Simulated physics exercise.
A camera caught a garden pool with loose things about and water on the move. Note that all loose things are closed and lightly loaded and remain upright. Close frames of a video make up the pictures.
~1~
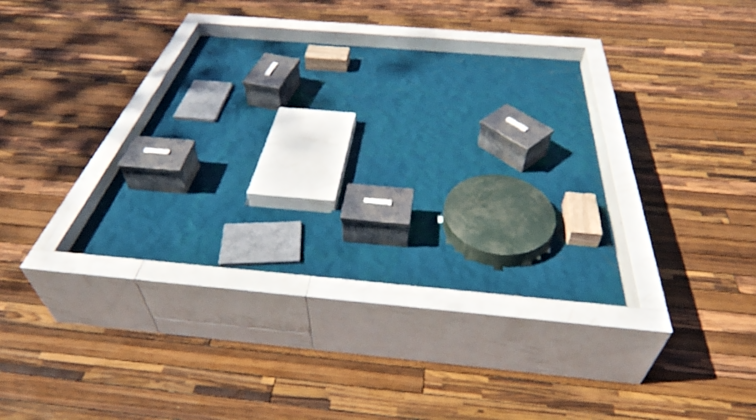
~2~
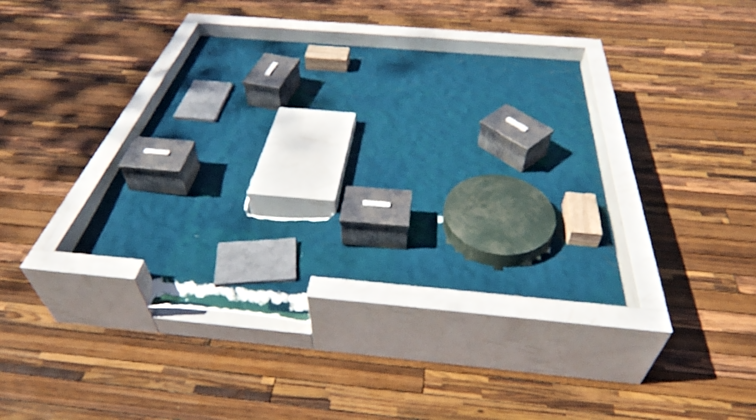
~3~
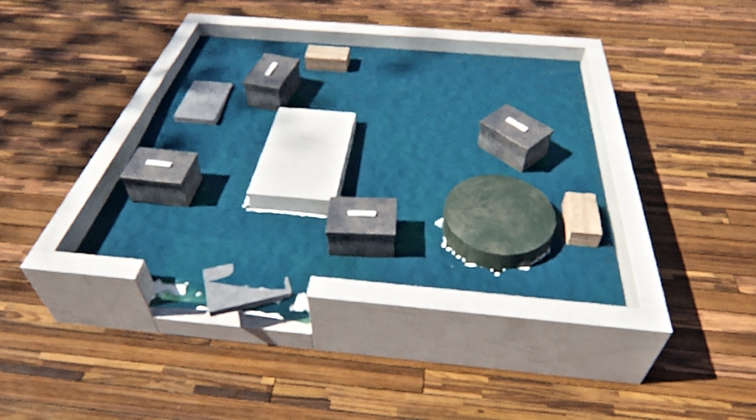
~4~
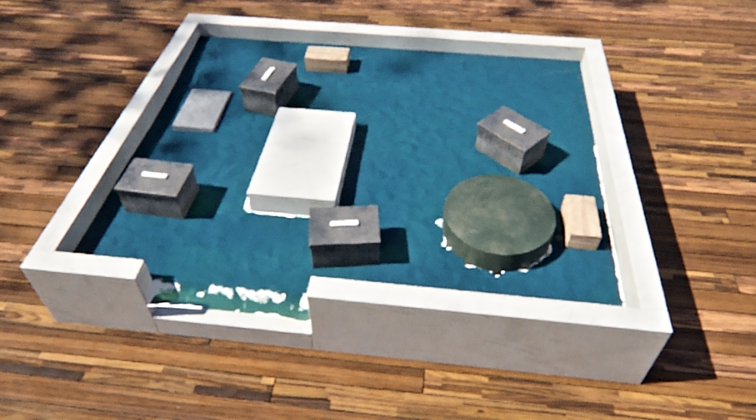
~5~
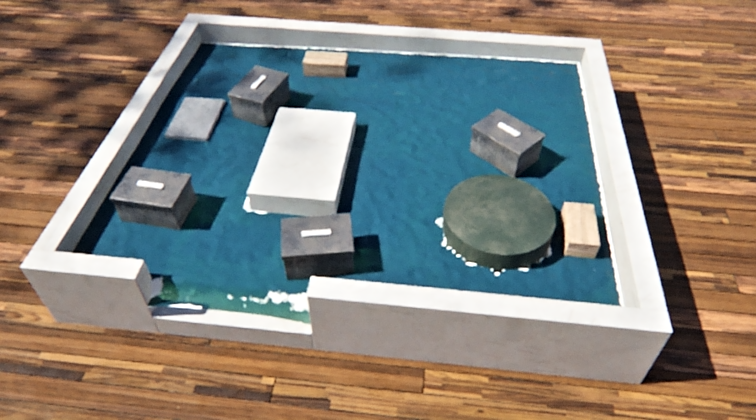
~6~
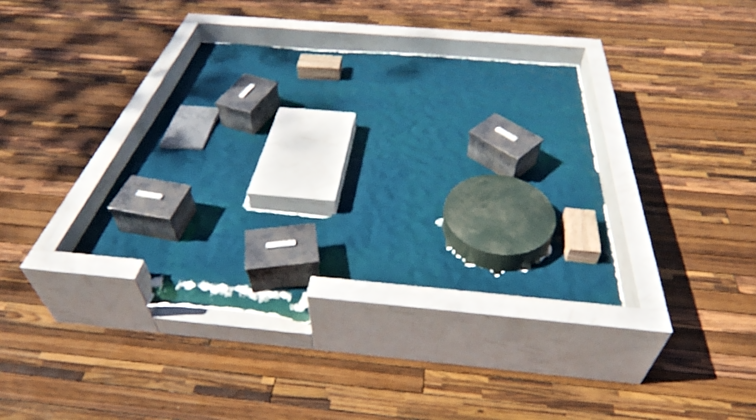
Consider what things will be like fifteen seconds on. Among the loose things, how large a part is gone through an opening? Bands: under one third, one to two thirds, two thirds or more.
The outcome is mid-range, one to two thirds.
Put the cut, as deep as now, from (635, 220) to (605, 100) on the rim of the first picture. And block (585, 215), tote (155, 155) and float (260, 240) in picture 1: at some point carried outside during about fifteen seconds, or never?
Item one gets away, item two doesn't escape, item three doesn't escape.
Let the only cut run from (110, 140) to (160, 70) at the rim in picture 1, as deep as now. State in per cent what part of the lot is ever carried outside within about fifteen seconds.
Result: 50 per cent.
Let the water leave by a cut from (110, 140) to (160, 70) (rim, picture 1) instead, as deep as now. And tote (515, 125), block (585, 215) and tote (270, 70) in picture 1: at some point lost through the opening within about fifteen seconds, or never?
Sequentially: Remains indoors, remains indoors, leaves the room.
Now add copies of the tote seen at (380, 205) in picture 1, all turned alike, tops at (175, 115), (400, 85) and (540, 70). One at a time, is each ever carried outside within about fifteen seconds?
Going through them one by one: Escaped / remained / remained.
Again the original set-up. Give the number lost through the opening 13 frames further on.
That gives 3.
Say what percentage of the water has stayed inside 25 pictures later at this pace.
Close to 60 per cent.
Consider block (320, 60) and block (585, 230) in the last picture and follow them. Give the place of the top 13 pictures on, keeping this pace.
Approximately (272, 72), then (569, 265).
A moment on, 2 of 8 are out; 6 afloat.
Next, 3 of 8 are out; 5 afloat.
Later, 3 of 8 are out; 5 afloat.
In the end, 3 of 8 are out; 5 afloat.
